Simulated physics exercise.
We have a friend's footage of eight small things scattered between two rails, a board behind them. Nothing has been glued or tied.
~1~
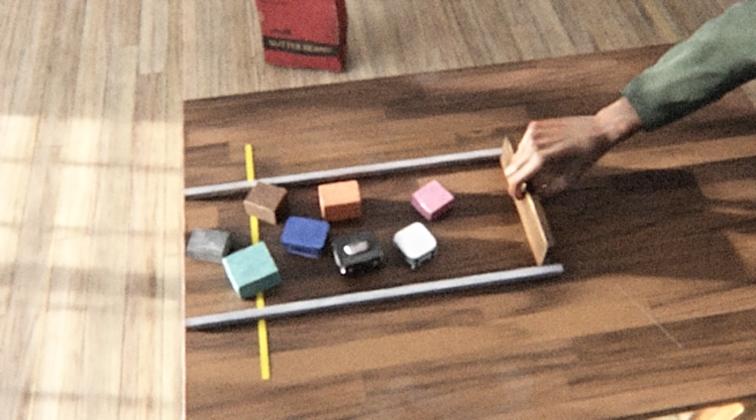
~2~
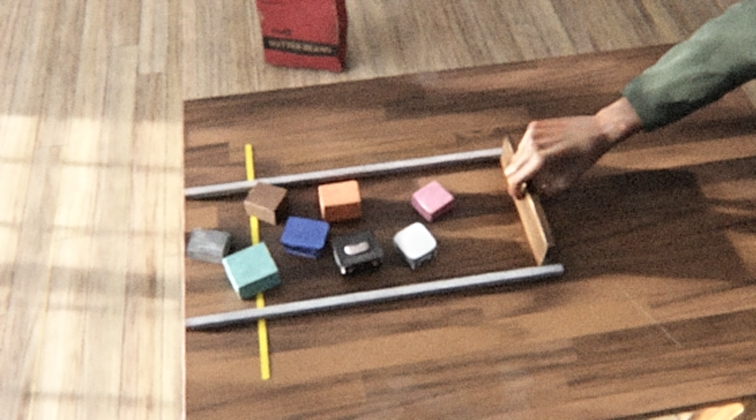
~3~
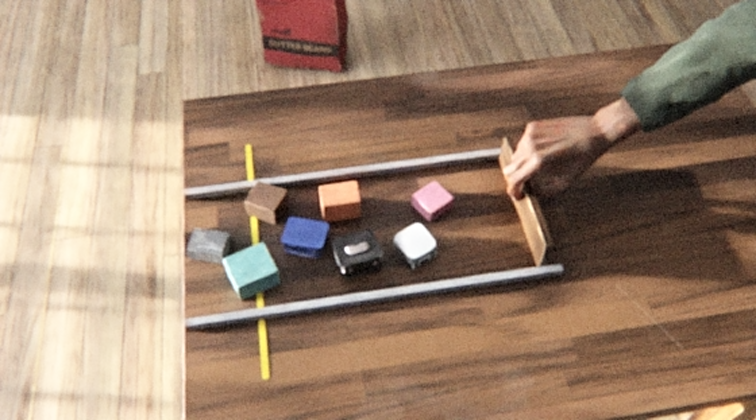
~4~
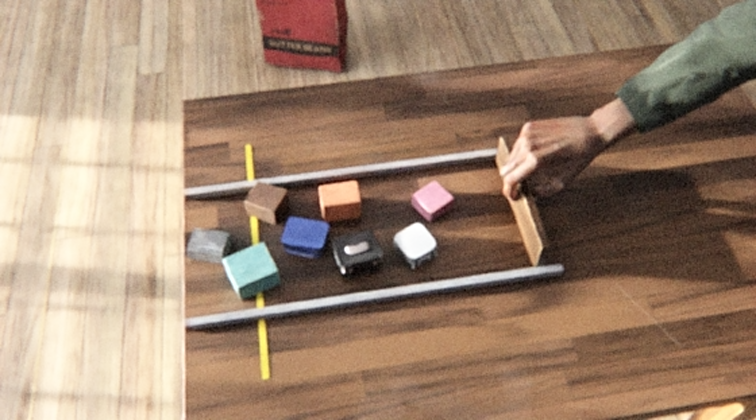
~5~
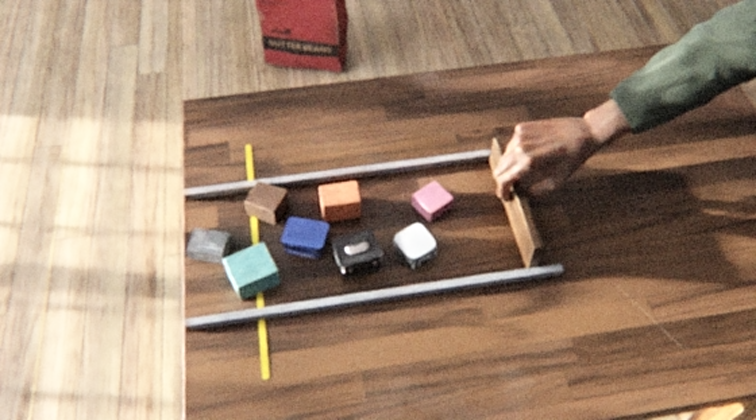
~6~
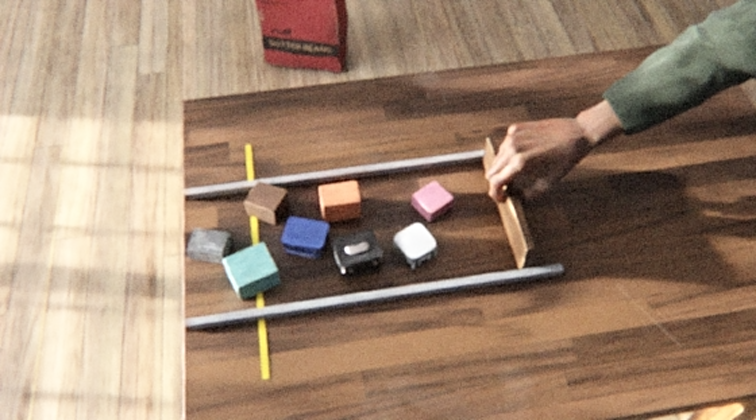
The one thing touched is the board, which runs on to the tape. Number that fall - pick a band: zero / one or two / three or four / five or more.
Band: Three or four.
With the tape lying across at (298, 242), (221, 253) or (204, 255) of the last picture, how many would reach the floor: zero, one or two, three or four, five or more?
Taking the tapes one after another, the count is no fall at all, then more than four, then five or more.
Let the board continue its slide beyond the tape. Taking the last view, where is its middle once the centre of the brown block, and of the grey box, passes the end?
The middle is at (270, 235) when it's the brown block, and at (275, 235) when it's the grey box.
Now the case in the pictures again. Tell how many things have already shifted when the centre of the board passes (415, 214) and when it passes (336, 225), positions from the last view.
Answer - first 2, then 7.
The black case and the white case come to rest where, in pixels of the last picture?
In the last picture they sit at about (203, 278) and about (241, 268).
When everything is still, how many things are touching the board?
2 in contact.
Early on, none off yet; grey box at rest near (210, 246); turquoise block at rest near (252, 271); brown block at rest near (267, 203).
Finally, the number that fall off is three or four; lost, brown block, turquoise block and grey box.
